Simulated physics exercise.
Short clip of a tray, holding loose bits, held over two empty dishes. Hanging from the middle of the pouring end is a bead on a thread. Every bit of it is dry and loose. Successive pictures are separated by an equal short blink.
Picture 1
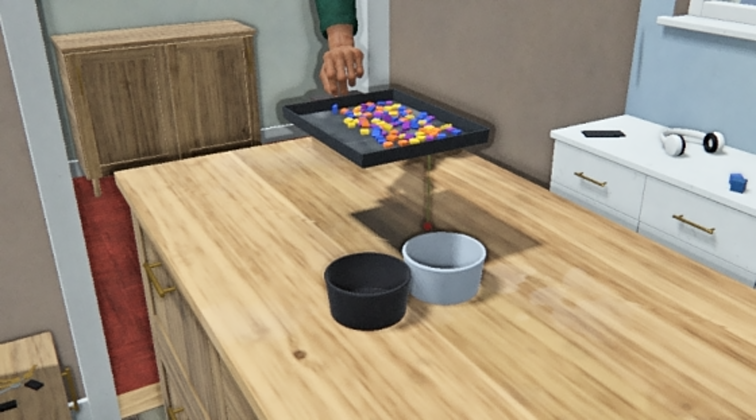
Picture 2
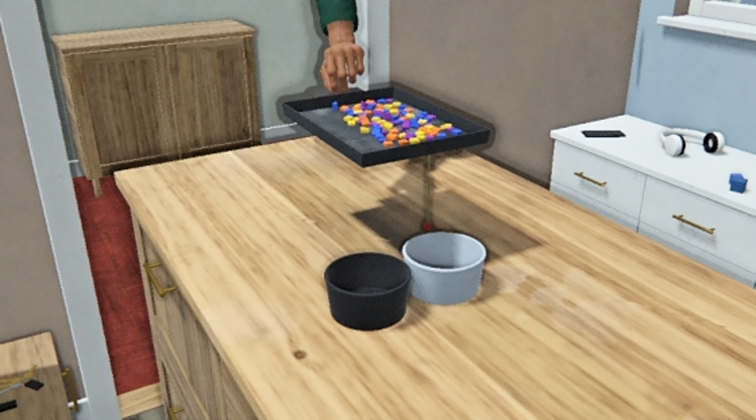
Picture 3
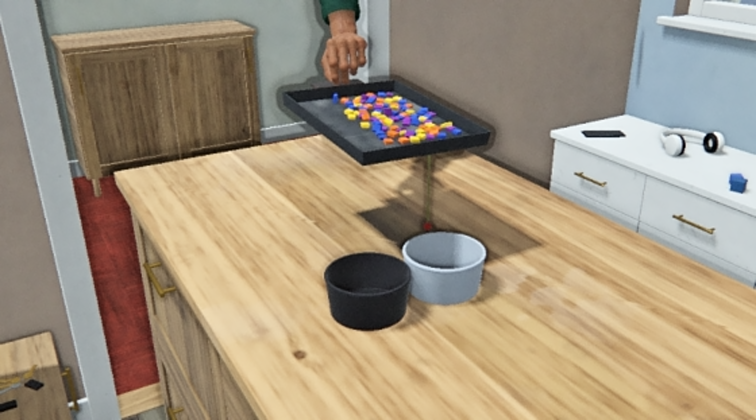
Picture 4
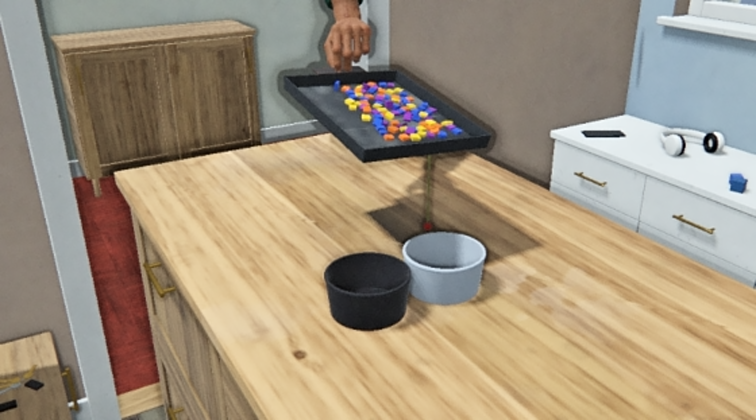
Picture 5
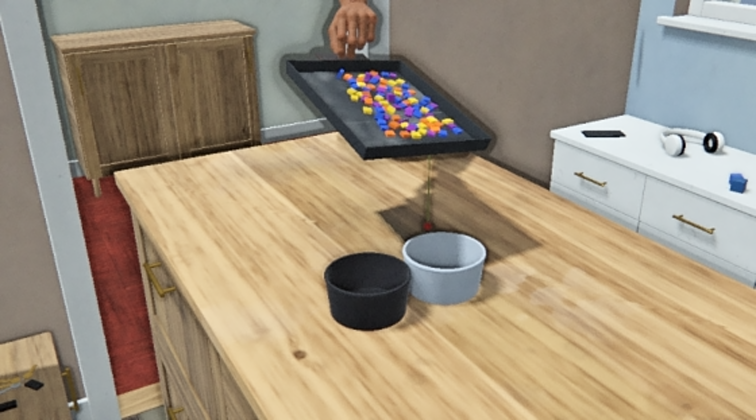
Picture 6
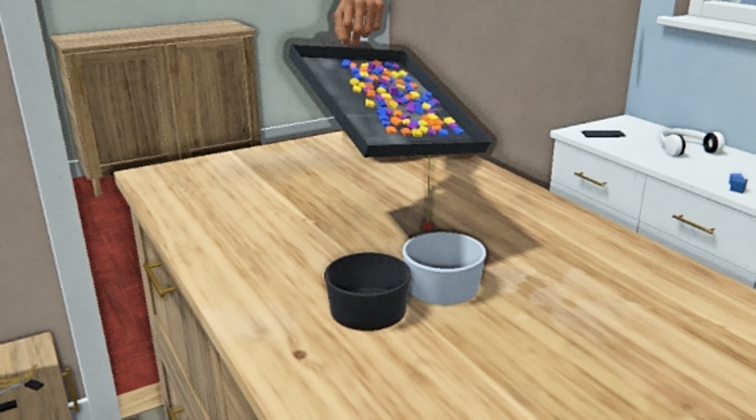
A hand in a green sleeve is at the far edge of a black tray above a pale wooden counter, seen from a fixed, slightly raised view. Blue, orange, yellow and purple bits cover the tray's right side, above a black dish and a grey dish to its right, with white drawers beyond. The hand rises, lifting the far edge and steepening the tray toward the viewer, its right corner lowest.
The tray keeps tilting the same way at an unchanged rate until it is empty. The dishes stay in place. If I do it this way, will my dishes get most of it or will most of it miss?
Most of it misses the dishes.
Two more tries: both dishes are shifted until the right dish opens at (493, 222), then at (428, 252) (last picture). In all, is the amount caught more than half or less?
Taking the places in turn, it's past half and then shy of half.
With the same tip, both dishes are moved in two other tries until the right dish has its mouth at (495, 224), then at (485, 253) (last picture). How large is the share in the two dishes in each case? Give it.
Some 90 percent in the first case, 10 percent in the second.
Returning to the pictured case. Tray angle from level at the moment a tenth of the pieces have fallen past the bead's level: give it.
The tilt is near 90° by then.
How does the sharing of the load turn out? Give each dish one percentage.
Near 0 in a hundred for the left dish; near 10 for the right dish.
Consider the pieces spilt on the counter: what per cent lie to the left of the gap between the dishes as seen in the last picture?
It amounts to some 0 percent.
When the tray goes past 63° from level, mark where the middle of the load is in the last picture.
About (455, 122).
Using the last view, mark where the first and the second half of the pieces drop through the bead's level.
First close to (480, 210), next close to (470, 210).
Just after the last frame, tray tipped steeply; every one on the tray.
A moment on, tray tipped past a quarter turn; the larger part on the tray; about a tenth outside both; just a few in the air.
Further on, tray tipped past a quarter turn; about a tenth in the right dish; almost all outside both.
When it is over, tray tipped past a quarter turn; not one in the left dish; about a tenth in the right dish; almost all outside both.
